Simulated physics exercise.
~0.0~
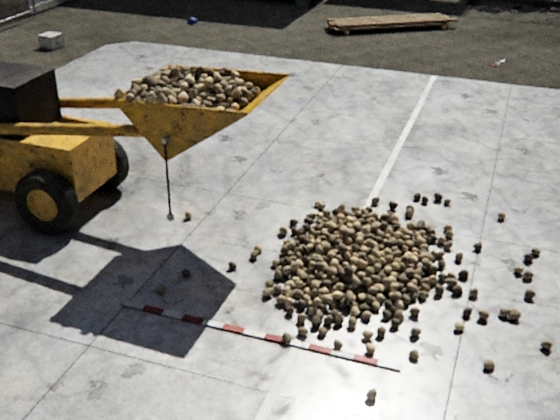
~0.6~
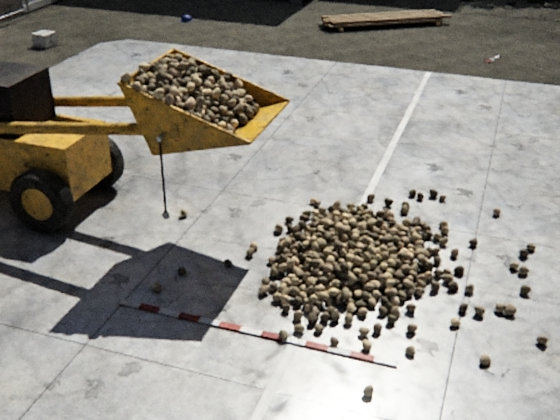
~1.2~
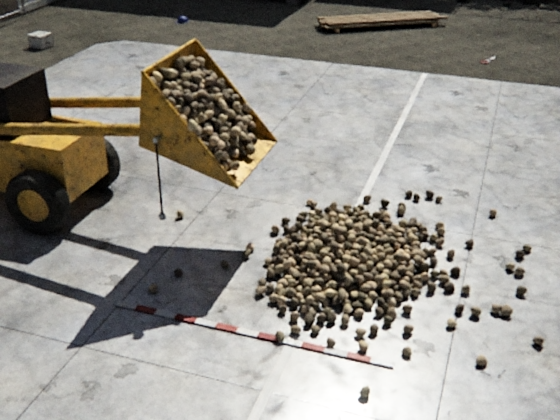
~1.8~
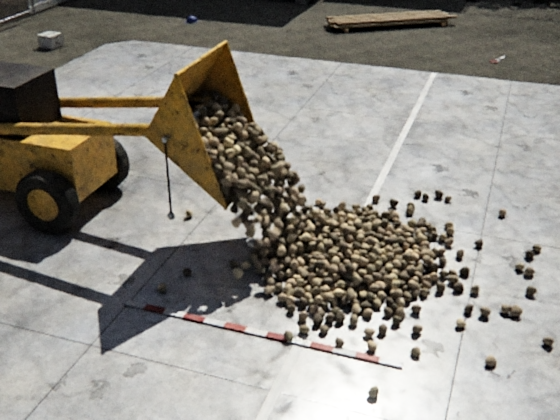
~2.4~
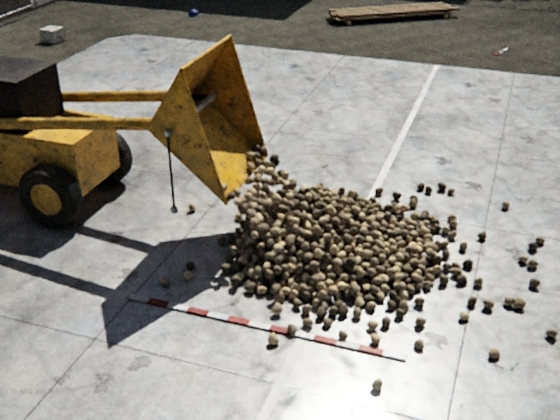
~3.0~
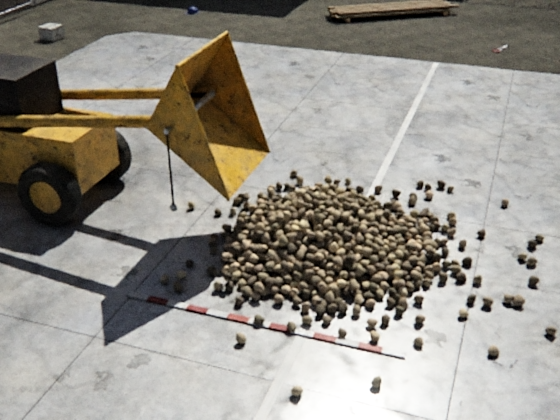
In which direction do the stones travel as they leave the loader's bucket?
They pour downward and to the right, landing on the side of the heap nearest the loader.
